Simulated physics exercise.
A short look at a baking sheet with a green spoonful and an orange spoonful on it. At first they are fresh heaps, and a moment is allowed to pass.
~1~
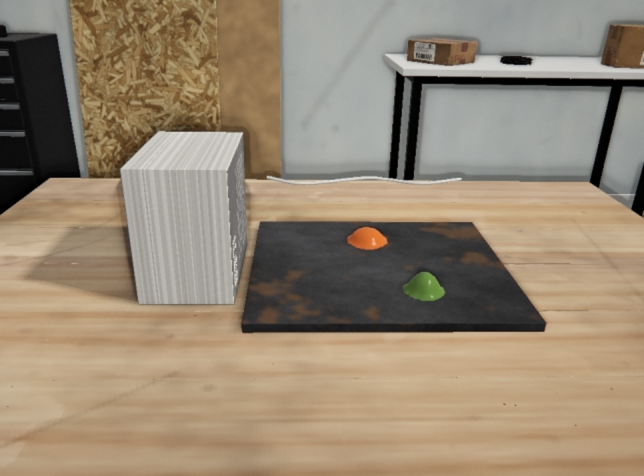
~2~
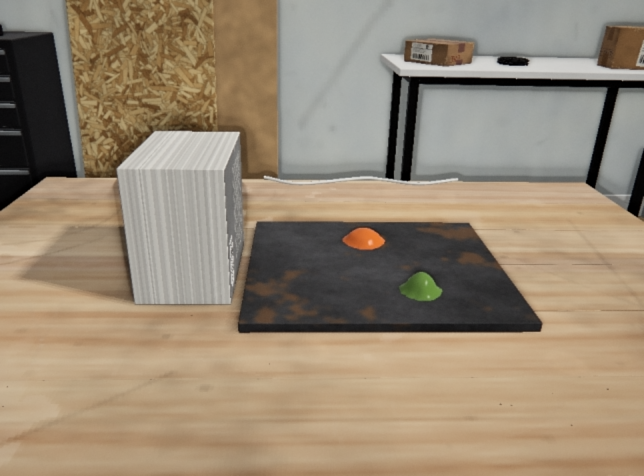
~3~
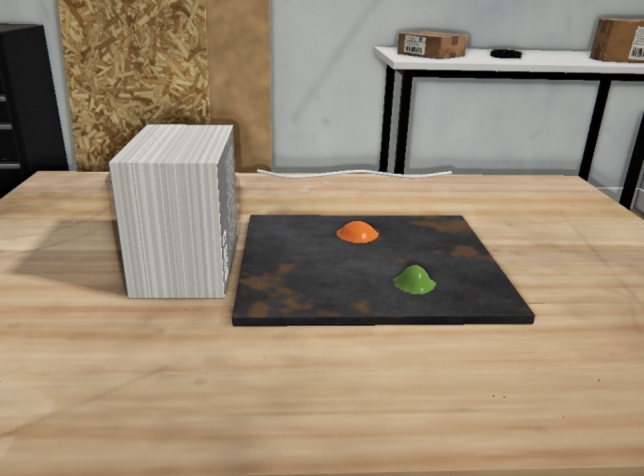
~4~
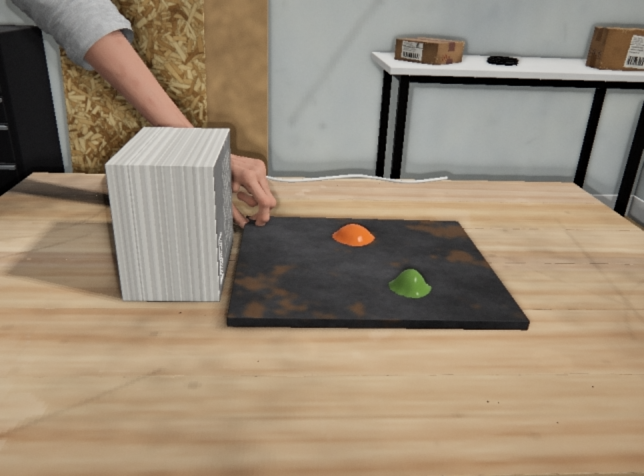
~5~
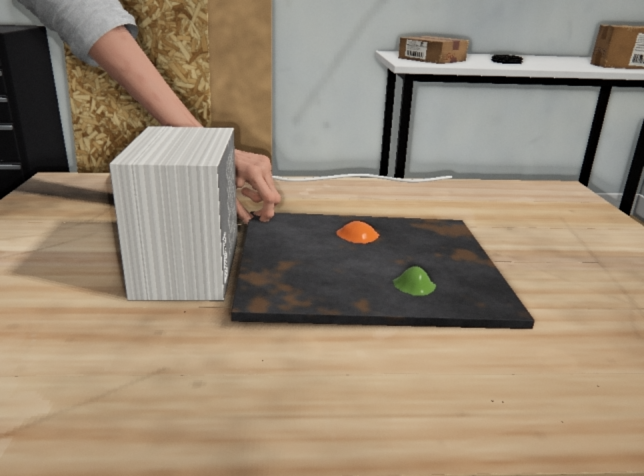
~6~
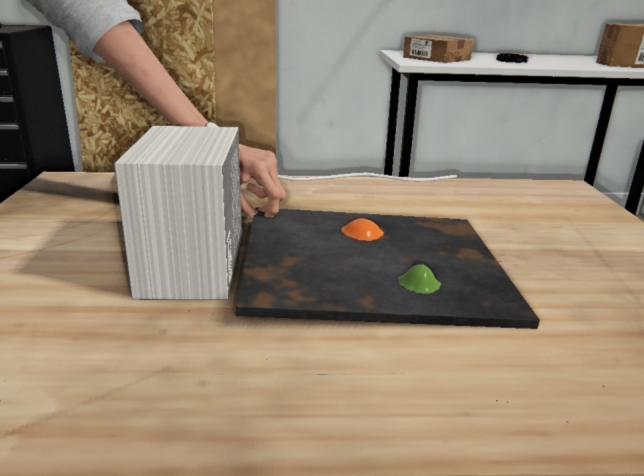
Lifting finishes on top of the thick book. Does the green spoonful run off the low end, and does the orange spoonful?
Note - green spoonful: It does not leave; orange spoonful: It does not leave.
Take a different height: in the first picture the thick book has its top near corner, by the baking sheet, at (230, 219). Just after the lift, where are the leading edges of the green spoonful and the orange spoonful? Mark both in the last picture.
(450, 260); (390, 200).
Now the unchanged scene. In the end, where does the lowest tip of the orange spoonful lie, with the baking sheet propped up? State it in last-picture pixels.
About (407, 185).
Next, slope about 33°; the green spoonful has not moved; the orange spoonful has not moved.
After that, the green spoonful has not moved; the orange spoonful has not moved.
Finally, slope about 33°; the green spoonful has not moved; the orange spoonful has not moved.
